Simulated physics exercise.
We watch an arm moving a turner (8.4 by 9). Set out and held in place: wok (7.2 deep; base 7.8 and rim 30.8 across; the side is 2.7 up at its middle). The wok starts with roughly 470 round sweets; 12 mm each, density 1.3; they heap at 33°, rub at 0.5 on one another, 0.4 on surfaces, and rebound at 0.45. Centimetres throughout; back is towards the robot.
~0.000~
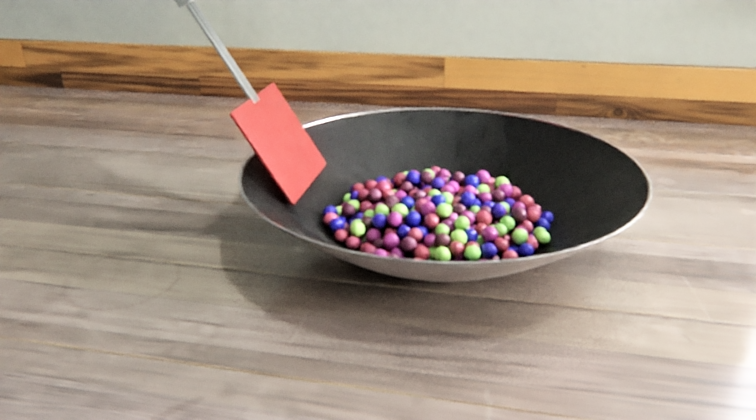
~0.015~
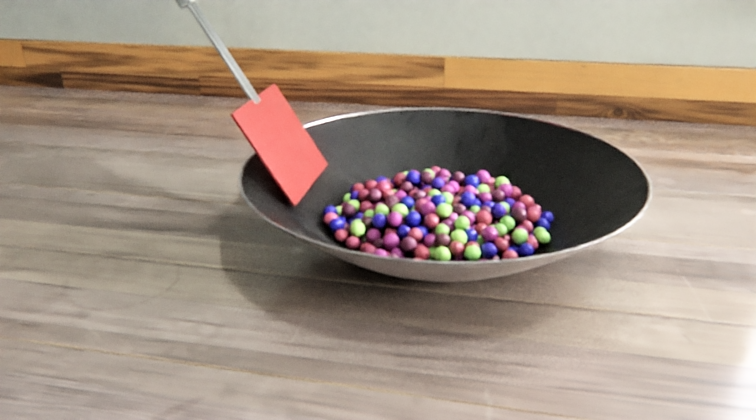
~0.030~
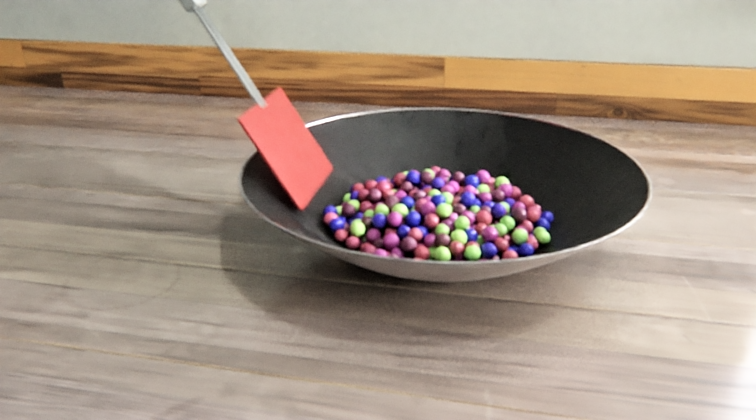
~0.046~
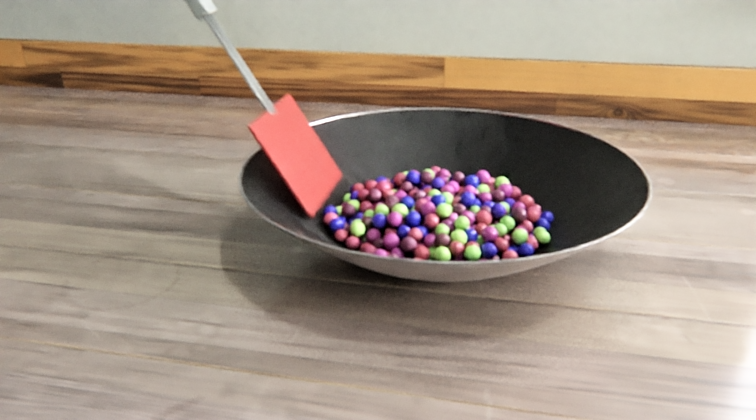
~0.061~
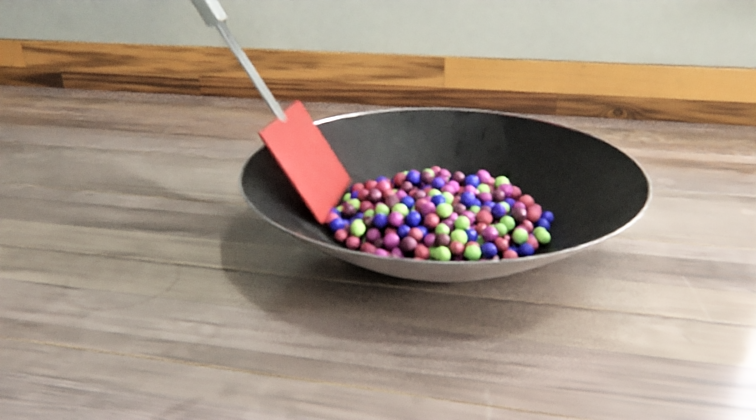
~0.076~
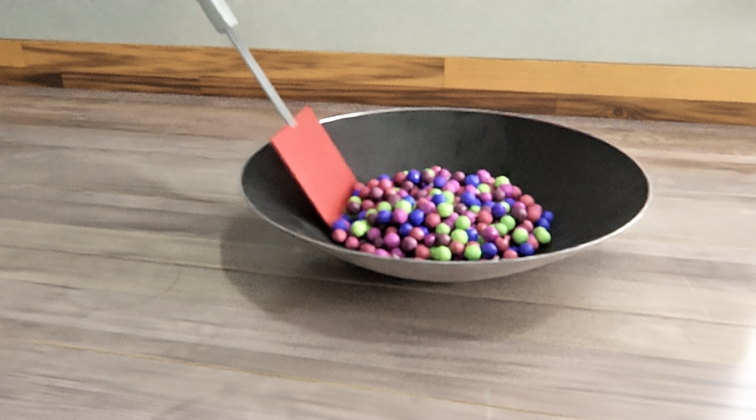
In a black wok, a red turner slides down rightward to the colourful balls' edge.
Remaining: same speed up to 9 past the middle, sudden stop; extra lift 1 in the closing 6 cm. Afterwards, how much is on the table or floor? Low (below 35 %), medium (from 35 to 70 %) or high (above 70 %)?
A low share, below 35 %, ends on the table or floor.
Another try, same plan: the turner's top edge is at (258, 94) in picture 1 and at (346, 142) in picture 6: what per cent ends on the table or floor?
About 55 per cent.
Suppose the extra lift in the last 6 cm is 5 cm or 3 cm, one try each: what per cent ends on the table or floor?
About 15 and 20 per cent.
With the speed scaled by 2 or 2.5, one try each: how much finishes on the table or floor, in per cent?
About 45 and 55 per cent.
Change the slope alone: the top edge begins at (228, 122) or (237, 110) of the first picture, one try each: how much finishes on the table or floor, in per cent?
About 10 and 15 per cent.
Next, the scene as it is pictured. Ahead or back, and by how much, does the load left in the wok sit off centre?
Roughly 6.0 cm ahead.
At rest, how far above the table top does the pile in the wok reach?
Roughly 9.0 cm.
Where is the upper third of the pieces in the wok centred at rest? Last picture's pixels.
Near (588, 181).
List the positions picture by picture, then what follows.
Turner top edge at (253, 97), sloping 58°; upper third of the load around (440, 206), from x 330 to 545, top at y 175; 471 in the wok, in the first picture.
Turner top edge at (254, 98), sloping 58°; upper third of the load around (440, 206), from x 330 to 545, top at y 175, in the second picture.
Turner top edge at (260, 102), sloping 58°; upper third of the load around (440, 206), from x 330 to 545, top at y 175, in the third picture.
Turner top edge at (270, 109), sloping 58°; upper third of the load around (440, 206), from x 330 to 545, top at y 175, in the fourth picture.
Turner top edge at (280, 116), sloping 58°; upper third of the load around (442, 206), from x 335 to 545, top at y 175, in the fifth picture.
Turner top edge at (290, 122), sloping 58°; upper third of the load around (441, 205), from x 340 to 545, top at y 175; 471 in the wok, in the sixth picture.
After 0.19 s, sloping 58°, highest piece 6 above the table; 471 in the wok.
After 0.31 s, sloping 58°, highest piece 9 above the table; 471 in the wok.
After 0.57 s, sloping 58°, highest piece 9 above the table; 394 in the wok, 59 on the table or floor, 18 on the blade or in flight.
After 1.62 s, sloping 58°, highest piece 9 above the table; 393 in the wok, 78 on the table or floor.
At rest, 393 in the wok, 78 on the table or floor. That is 17 % on the table or floor.
